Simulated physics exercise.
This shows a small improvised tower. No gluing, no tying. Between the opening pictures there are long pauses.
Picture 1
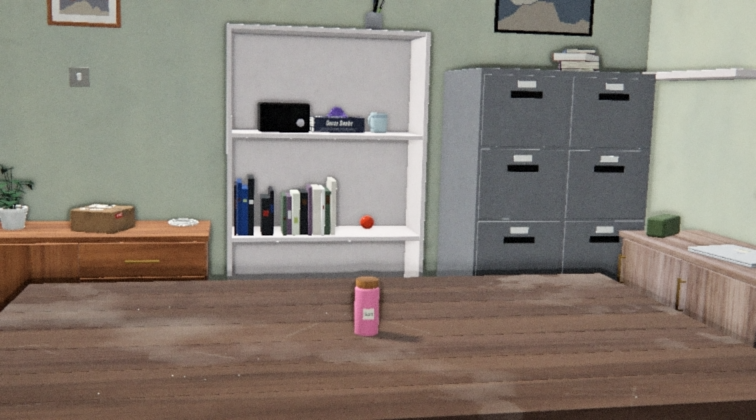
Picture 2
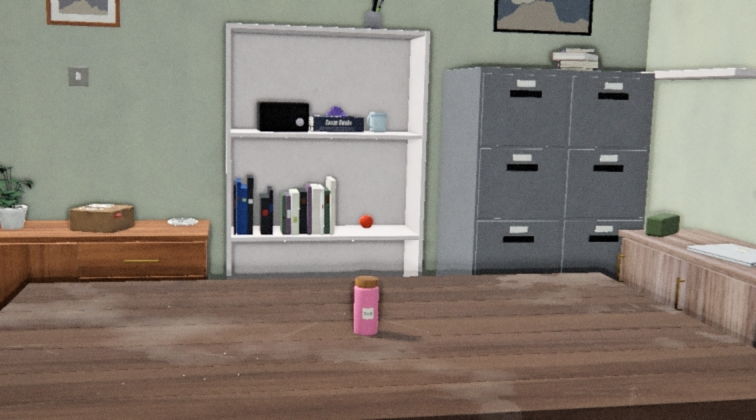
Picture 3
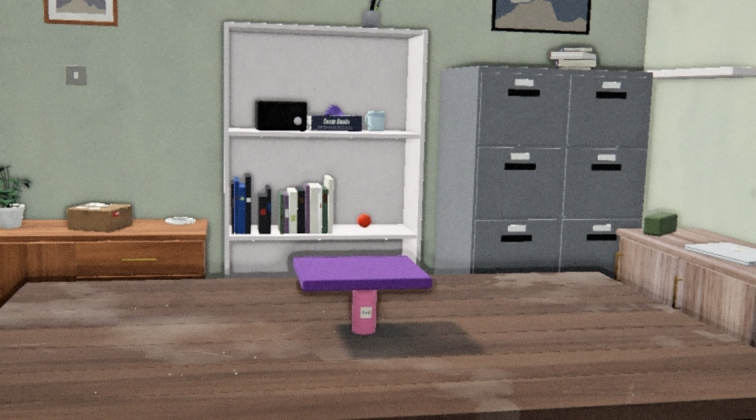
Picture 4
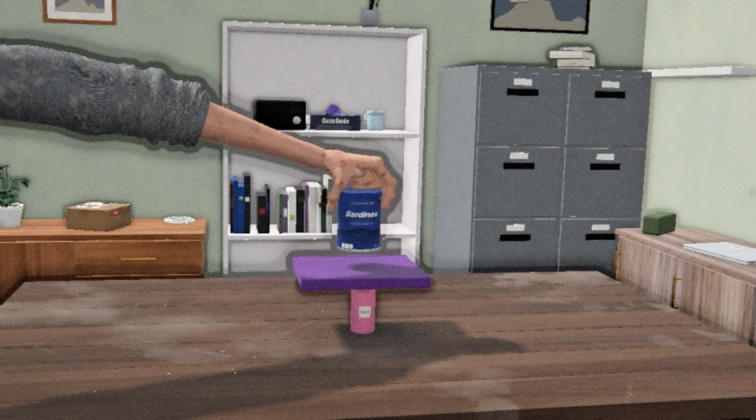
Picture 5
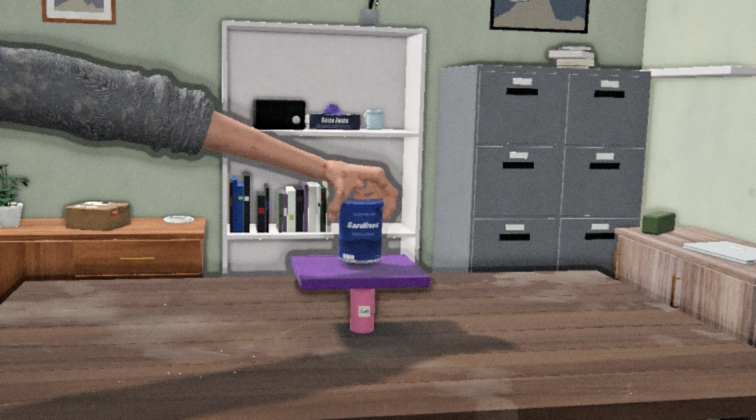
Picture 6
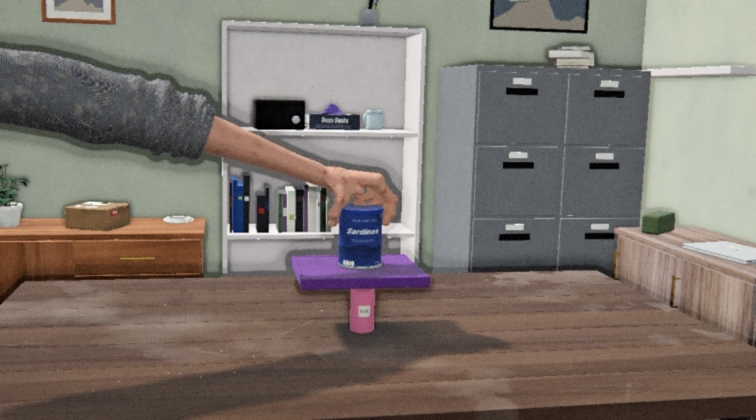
In an office, a small pink shaker stood on a wooden table, then a purple slab appeared on top of it, and a hand reached in from the left and lowered a blue tin onto the slab.
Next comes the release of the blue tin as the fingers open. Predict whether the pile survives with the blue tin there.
Nothing drops or tips.
Then, 0.30 s past the last view, nothing moves.
Then, 0.70 s past the last view, blue tin resting near (360, 237).
Finally, all 3 still in place. Final places as the last picture's camera would see them, blue tin near (360, 237). The stack stays up.
